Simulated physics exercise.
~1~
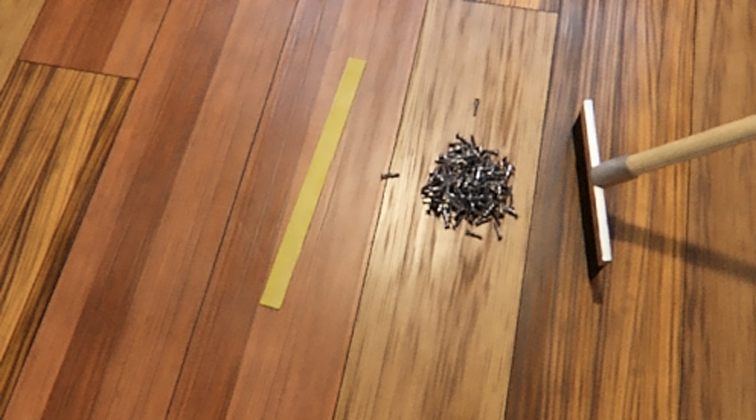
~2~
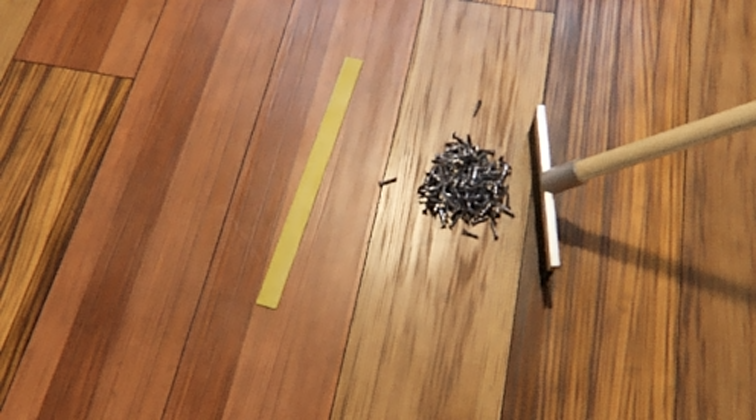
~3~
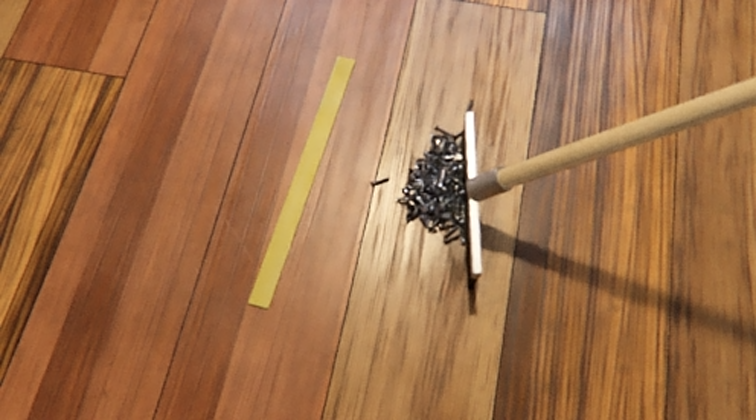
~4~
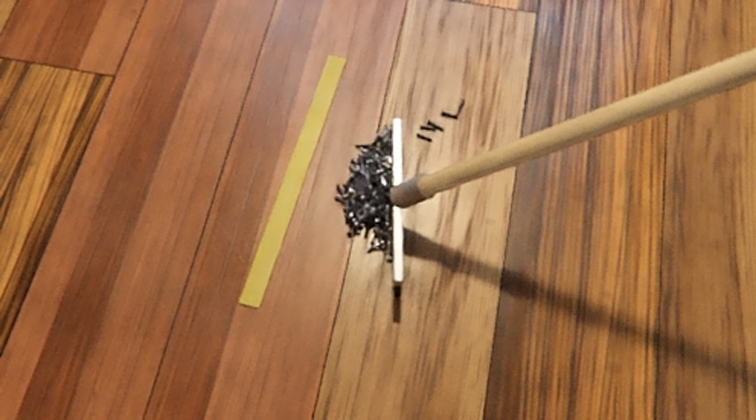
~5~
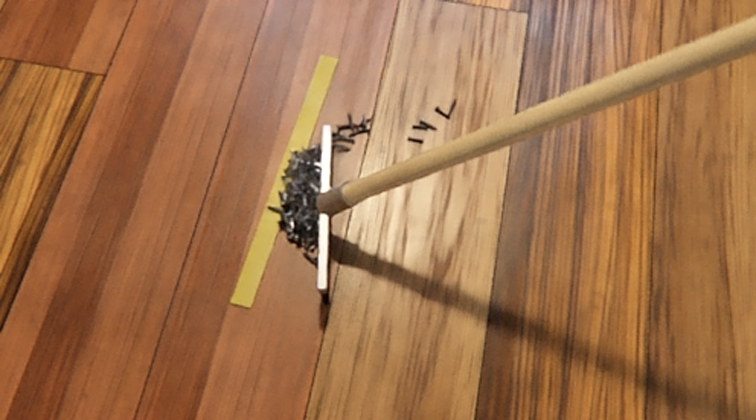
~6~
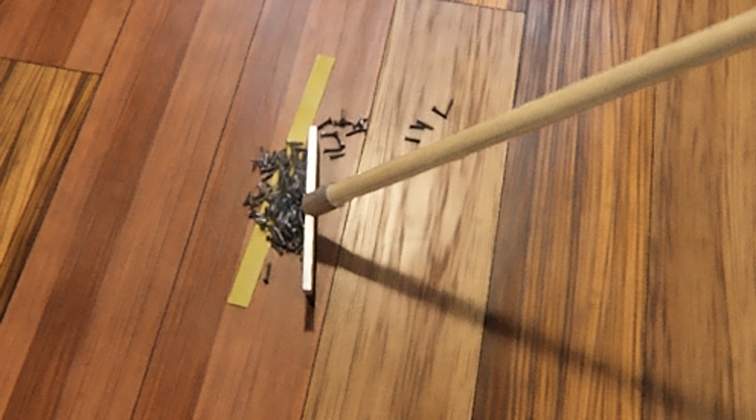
The clip opens on a wooden plank floor with a small heap of dark metal screws, a flat yellow strip to their left, and a long-handled squeegee to their right. The squeegee slides left and meets the heap, pressing it into a tighter mass against its blade. As it keeps pushing, a few screws slip past its upper end and are left behind on the pale plank. The heap reaches the yellow strip, and more screws trail off near the blade's top. At the end, the screws lie bunched across the strip's middle and spill past its left edge, with the blade close behind.
